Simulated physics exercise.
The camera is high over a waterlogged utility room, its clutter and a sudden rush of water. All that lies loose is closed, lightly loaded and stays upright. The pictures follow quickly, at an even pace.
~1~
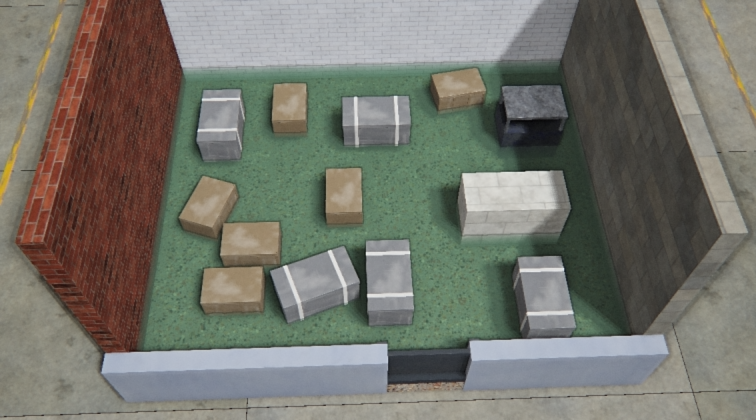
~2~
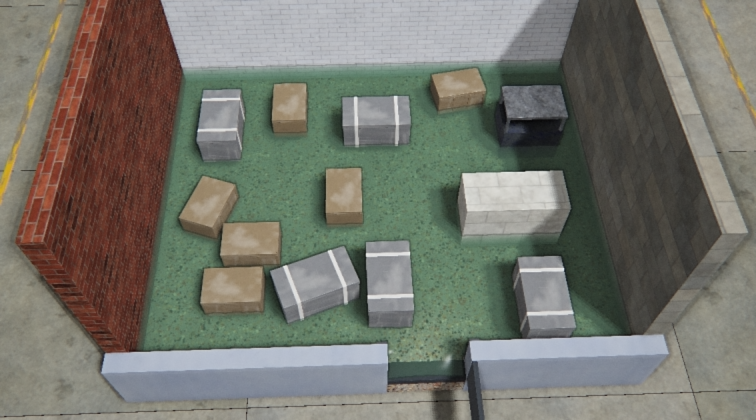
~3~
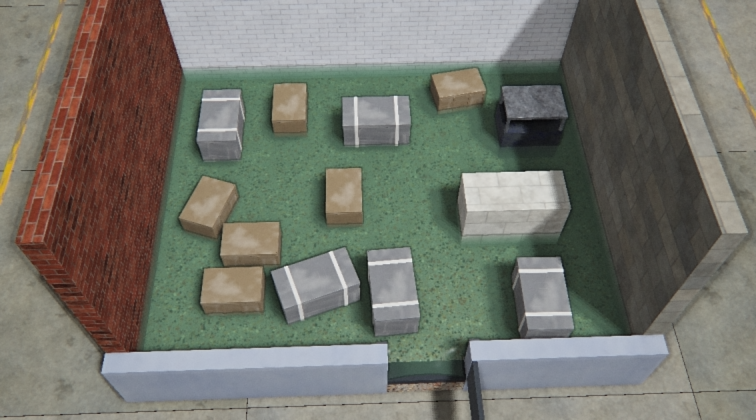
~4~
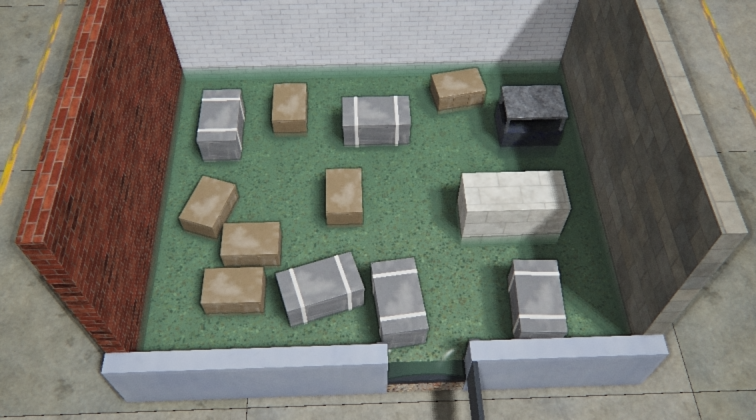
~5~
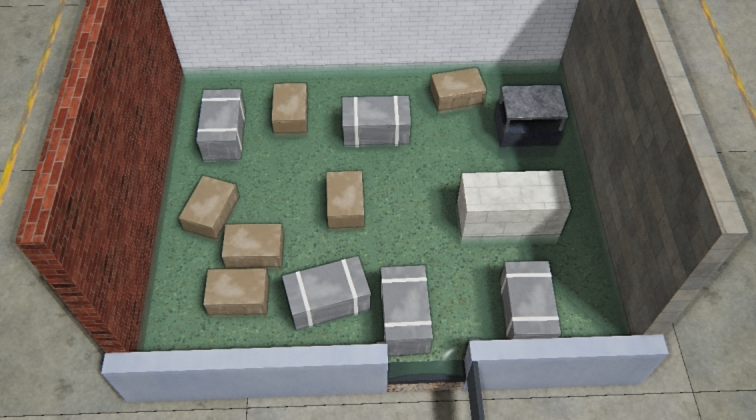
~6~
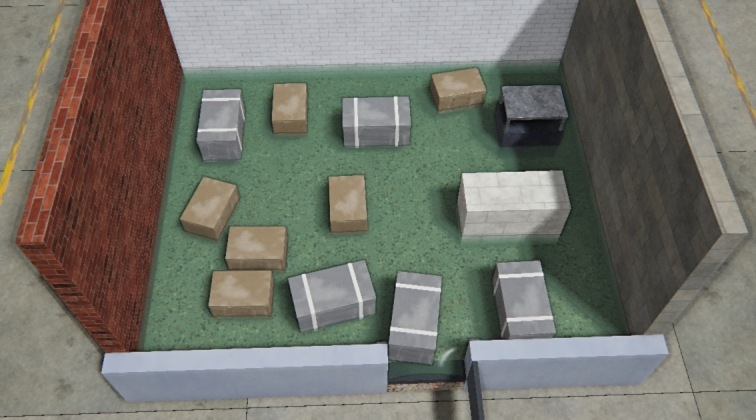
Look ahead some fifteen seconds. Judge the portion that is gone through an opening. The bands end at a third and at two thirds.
That comes to under a third.
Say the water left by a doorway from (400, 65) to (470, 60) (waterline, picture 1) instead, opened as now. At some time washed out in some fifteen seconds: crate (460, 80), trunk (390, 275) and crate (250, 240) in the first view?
In that order: Through, stays, inside.
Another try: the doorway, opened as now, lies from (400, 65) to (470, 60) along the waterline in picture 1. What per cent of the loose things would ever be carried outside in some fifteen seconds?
Some 40 per cent.
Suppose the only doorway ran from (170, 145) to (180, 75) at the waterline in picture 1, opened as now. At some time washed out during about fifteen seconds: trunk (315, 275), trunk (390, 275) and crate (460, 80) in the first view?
One after the other: Stays, no, left behind.
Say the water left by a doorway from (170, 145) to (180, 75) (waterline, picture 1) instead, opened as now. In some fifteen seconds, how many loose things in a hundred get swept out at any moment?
About 50 per cent.
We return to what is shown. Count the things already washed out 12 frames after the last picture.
I count 1.
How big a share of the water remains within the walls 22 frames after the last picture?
Near 78 in a hundred.
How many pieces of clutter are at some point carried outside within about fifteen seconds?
That makes 1.
A moment on, 1 of 11 are out; 10 afloat.
Next, 1 of 11 are out; 10 afloat.
Later, 1 of 11 are out; 10 afloat.
In the end, 1 of 11 are out; 9 afloat.
